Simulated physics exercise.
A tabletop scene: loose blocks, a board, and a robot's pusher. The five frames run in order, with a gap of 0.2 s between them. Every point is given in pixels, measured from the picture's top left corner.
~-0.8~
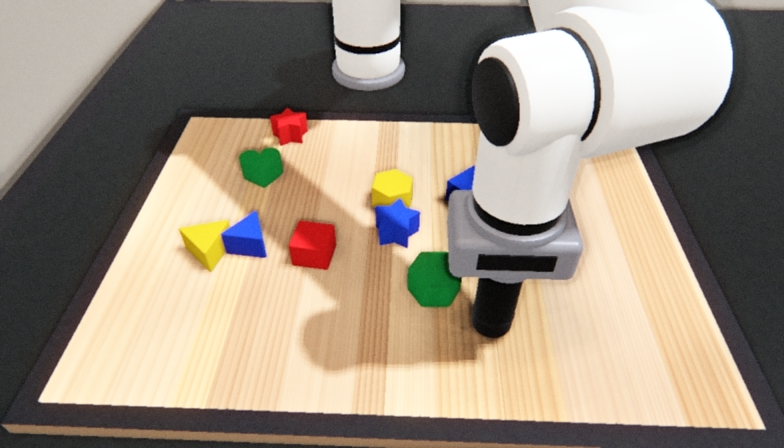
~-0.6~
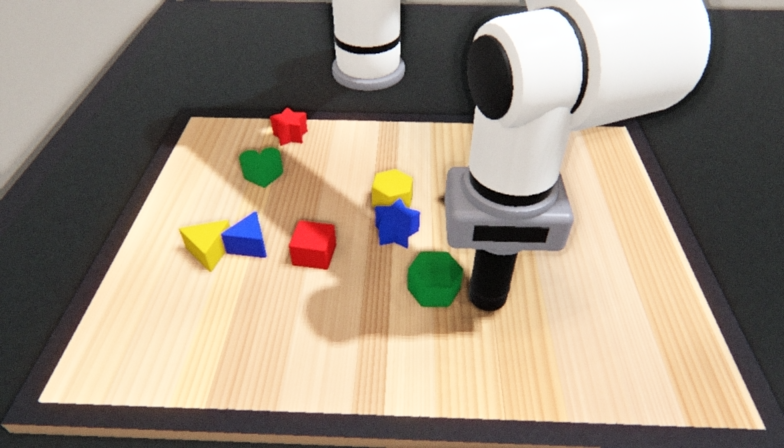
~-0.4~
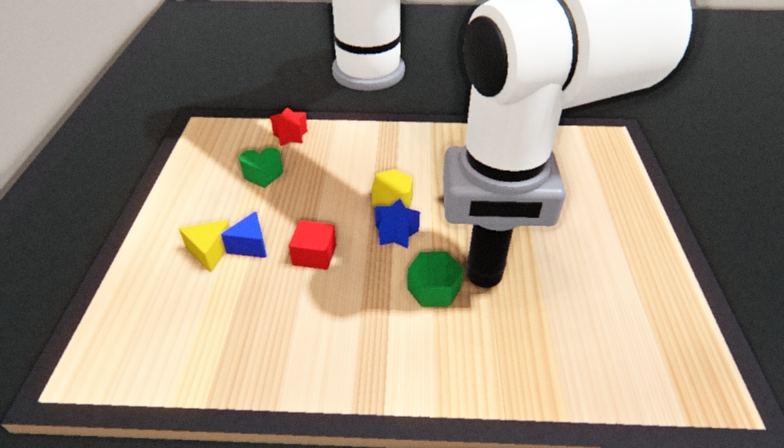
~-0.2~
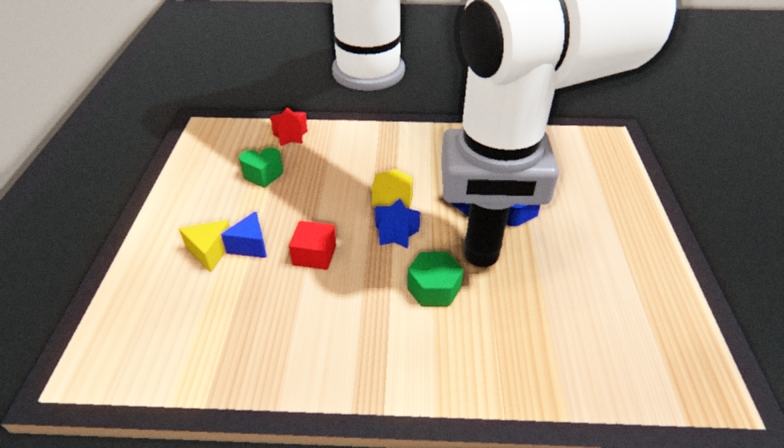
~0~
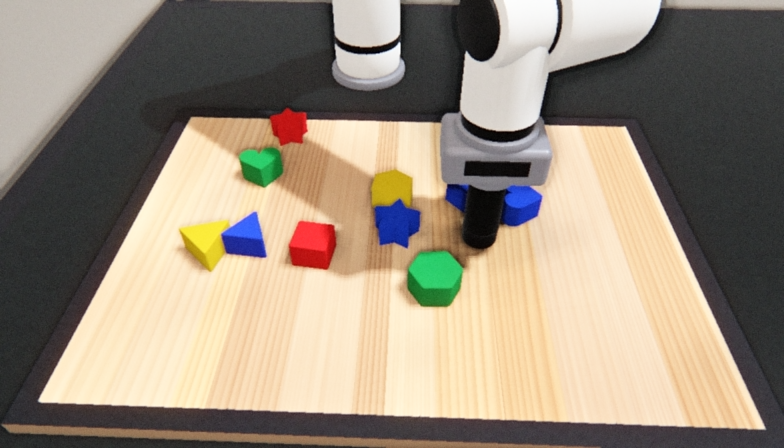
A white robot arm with a black cylindrical pusher stands over a wooden board on a dark table, seen from above at an angle. A green hexagon, red cube, yellow hexagon and blue star sit near the middle, with yellow and blue triangles, a green heart and a red star leftward. The arm draws the pusher steadily back past the green hexagon, uncovering blue blocks, while every block and the camera stay still.
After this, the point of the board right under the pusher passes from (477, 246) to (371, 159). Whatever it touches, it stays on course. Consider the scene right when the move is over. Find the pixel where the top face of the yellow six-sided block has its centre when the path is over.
Its top centre lands on (373, 176).
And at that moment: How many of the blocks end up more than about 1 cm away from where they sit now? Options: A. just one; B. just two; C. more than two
A
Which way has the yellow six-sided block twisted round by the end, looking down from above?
The yellow six-sided block rotates counterclockwise.
One third of the way, pusher at (439, 205); nothing pushed yet.
Two thirds of the way, pusher at (403, 176); yellow six-sided block at (373, 176), turned 50° anticlockwise.
At the end, pusher at (370, 151); yellow six-sided block at (373, 176), turned 50° anticlockwise; blue square unmoved.
